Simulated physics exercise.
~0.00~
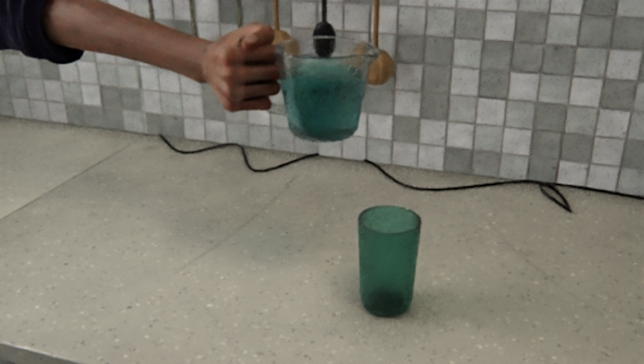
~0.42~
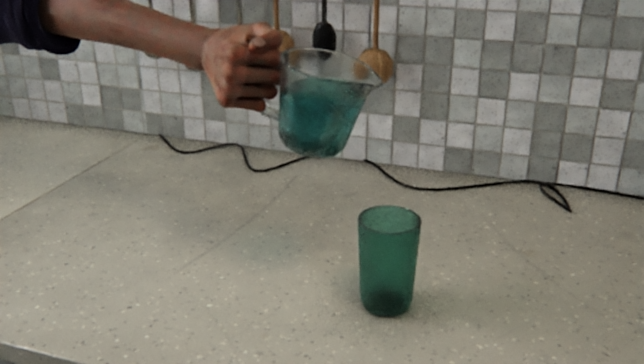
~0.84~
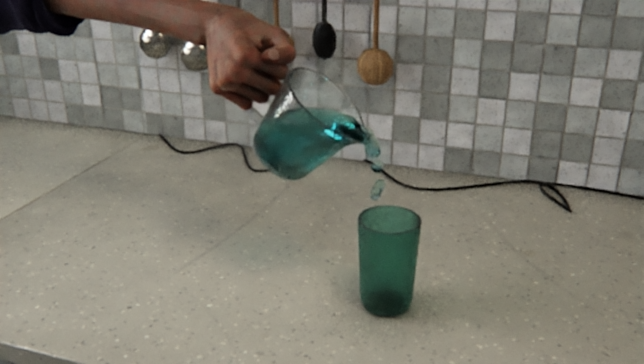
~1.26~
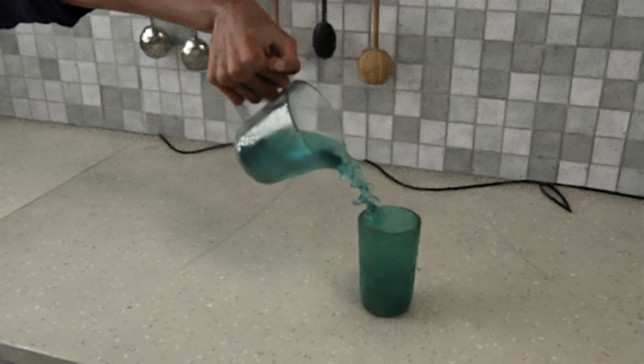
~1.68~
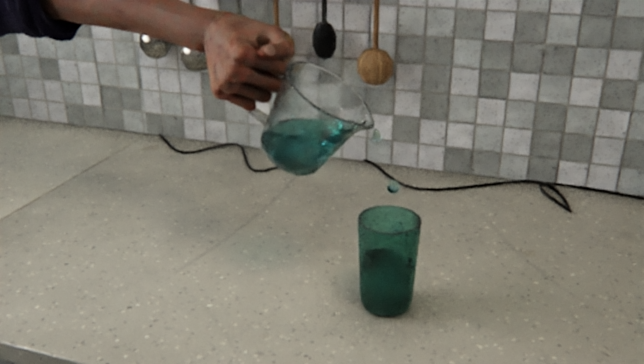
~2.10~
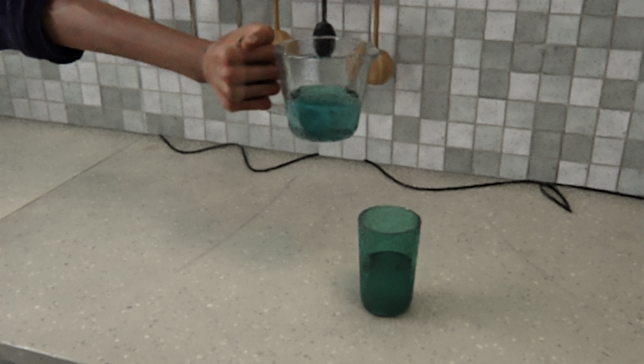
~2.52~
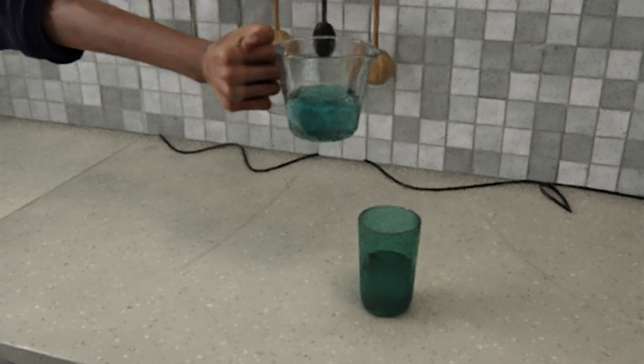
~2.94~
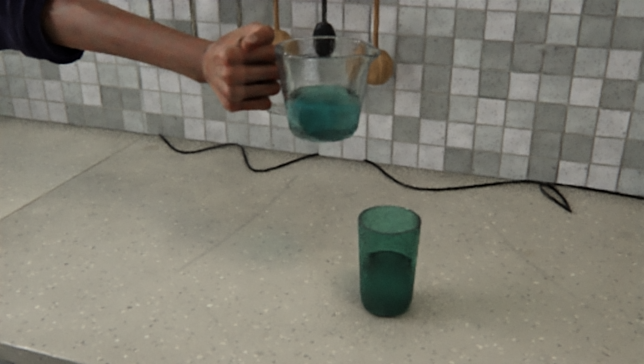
A hand tips a jug of blue-green water rightwards, partly fills a green glass, then levels it.
